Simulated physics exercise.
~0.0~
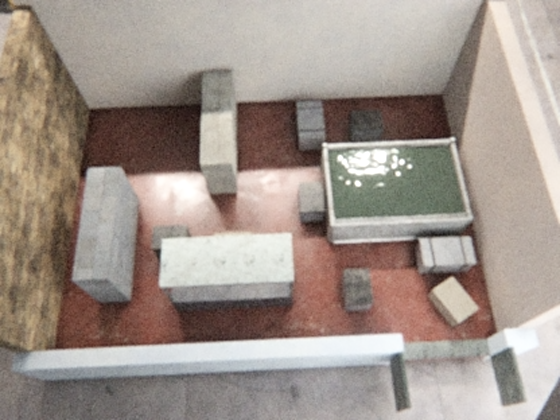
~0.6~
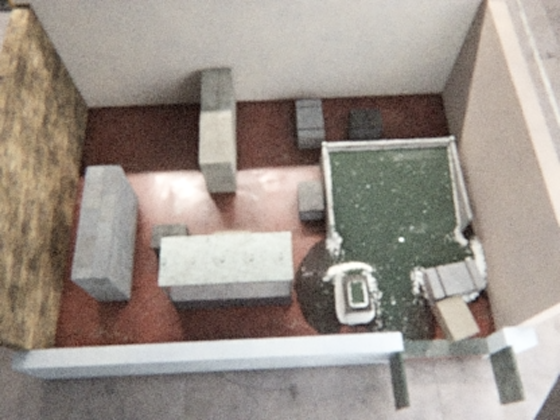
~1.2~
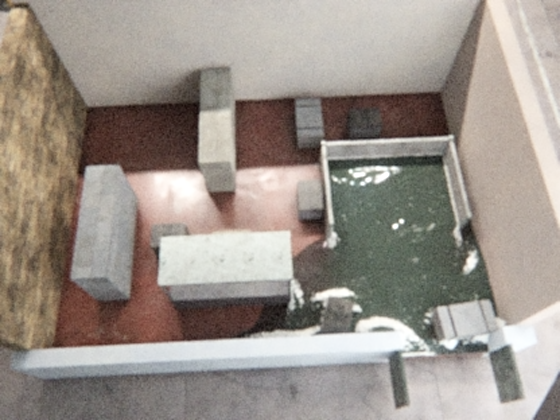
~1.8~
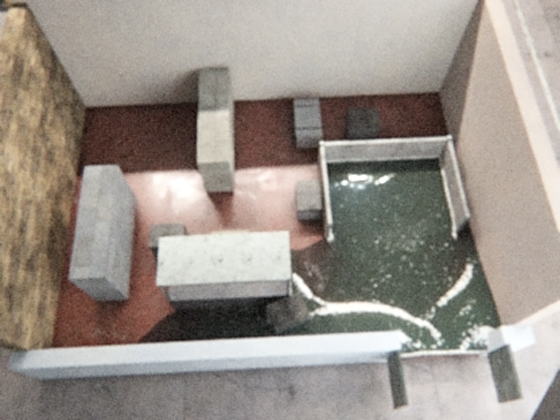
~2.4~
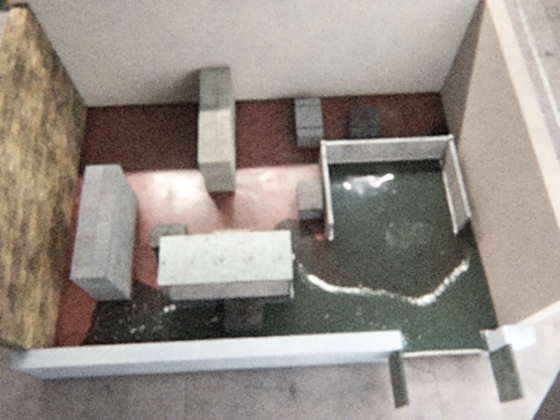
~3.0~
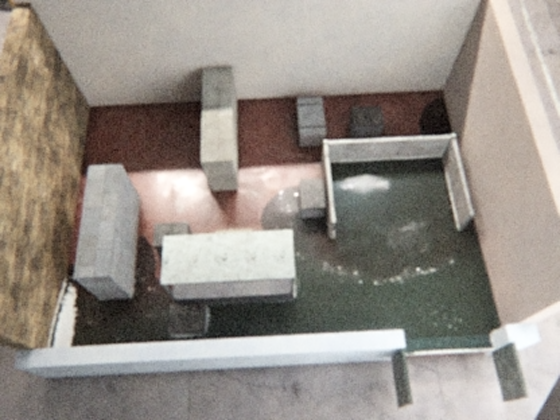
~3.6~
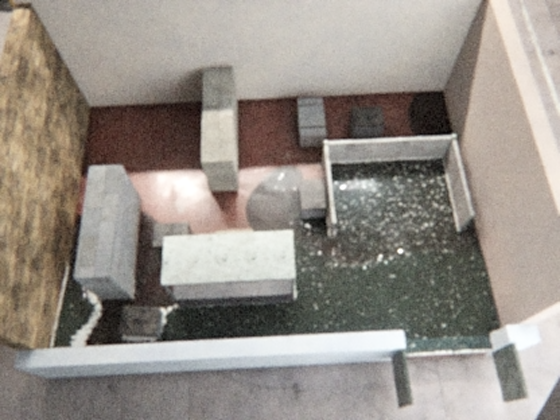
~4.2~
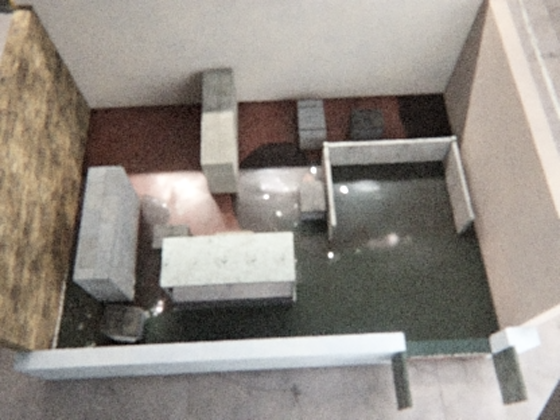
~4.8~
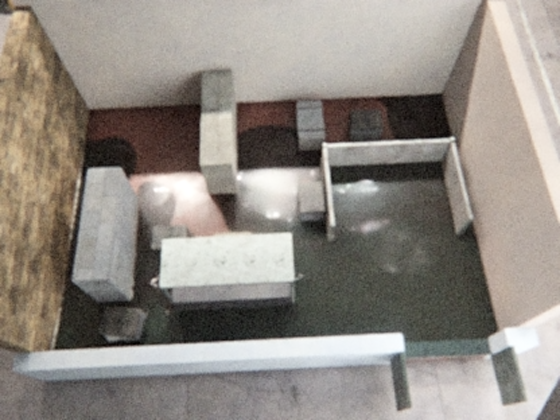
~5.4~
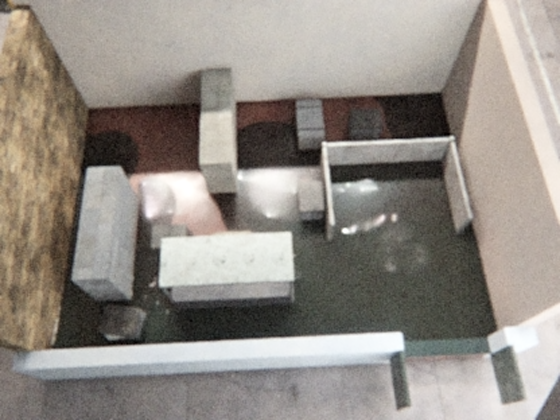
Green water bursts from a walled tank, floods the red floor and sweeps a few blocks away.
